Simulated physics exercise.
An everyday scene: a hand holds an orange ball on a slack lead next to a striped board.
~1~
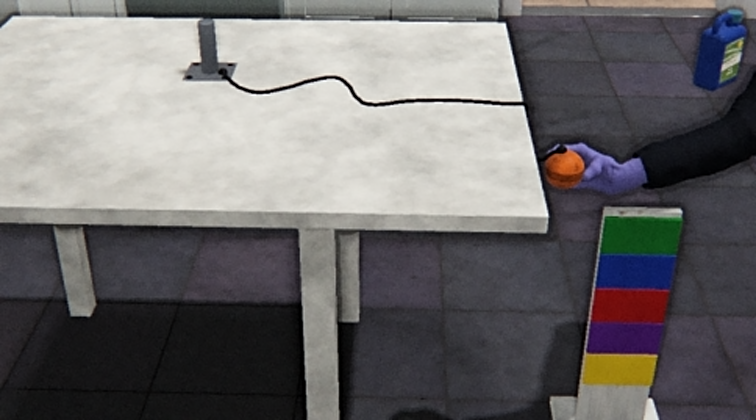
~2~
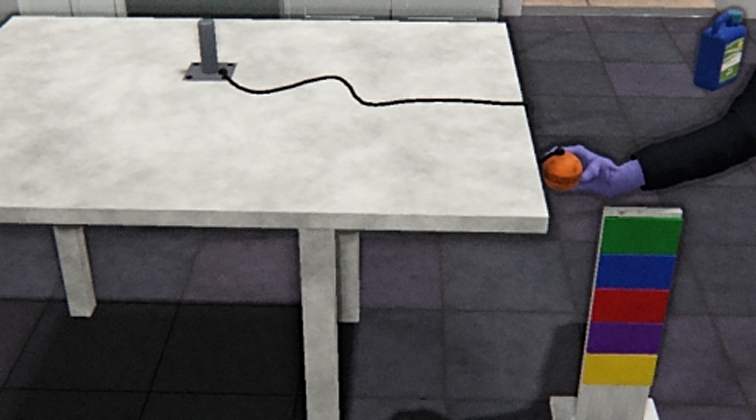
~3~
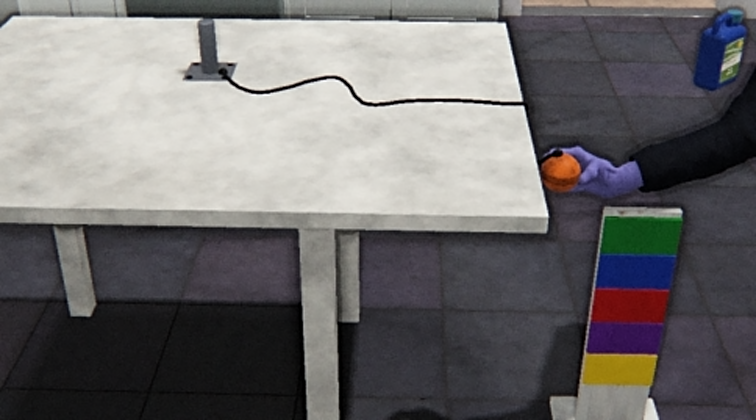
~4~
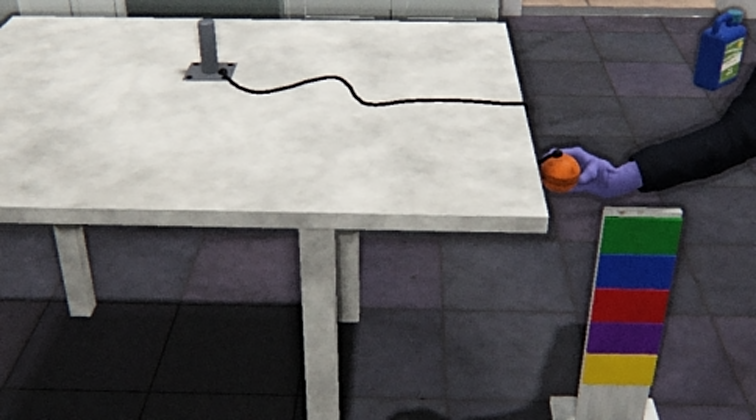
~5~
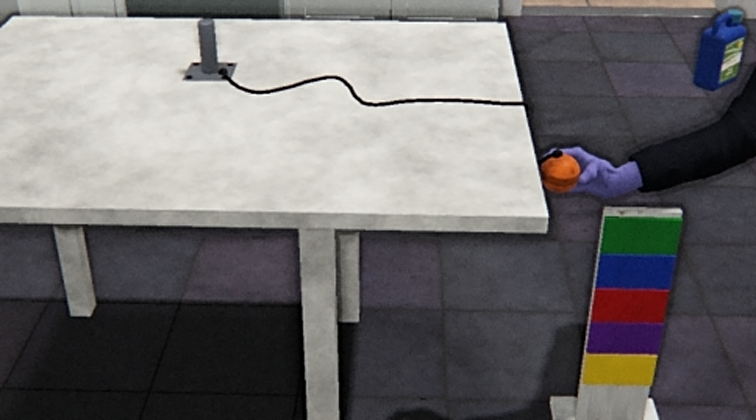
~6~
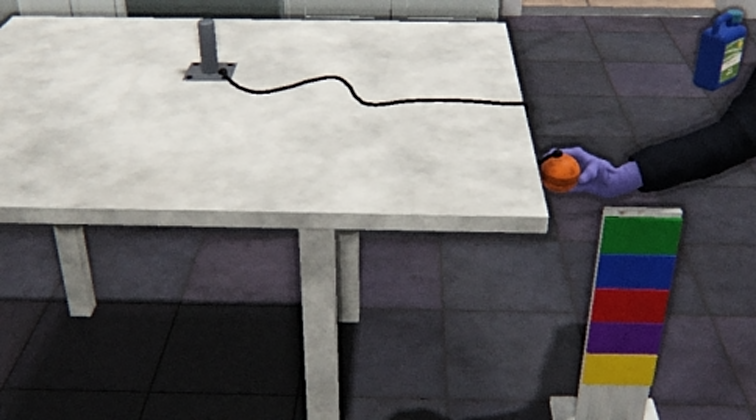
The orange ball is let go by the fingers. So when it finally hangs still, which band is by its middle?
At blue.
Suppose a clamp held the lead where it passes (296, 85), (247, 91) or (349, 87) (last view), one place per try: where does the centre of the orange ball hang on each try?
Readings in order - (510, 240), (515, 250), (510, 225).
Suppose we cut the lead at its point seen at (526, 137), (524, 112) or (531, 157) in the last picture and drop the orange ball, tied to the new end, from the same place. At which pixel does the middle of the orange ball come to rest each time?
Well, that gives around (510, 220) the first time, (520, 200) the next and (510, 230) the last.
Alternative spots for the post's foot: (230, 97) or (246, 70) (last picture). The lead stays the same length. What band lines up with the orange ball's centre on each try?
First try: Red; second try: Red.
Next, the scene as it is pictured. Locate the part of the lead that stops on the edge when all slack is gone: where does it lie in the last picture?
At (451, 101).
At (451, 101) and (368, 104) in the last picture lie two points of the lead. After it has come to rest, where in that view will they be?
Result - first point (523, 107), second point (444, 92).
Soon after, ball near (514, 251); level with blue.
After that, ball near (516, 255); level with blue.
In the end, ball near (515, 261); level with blue. Its middle rests at the blue band.
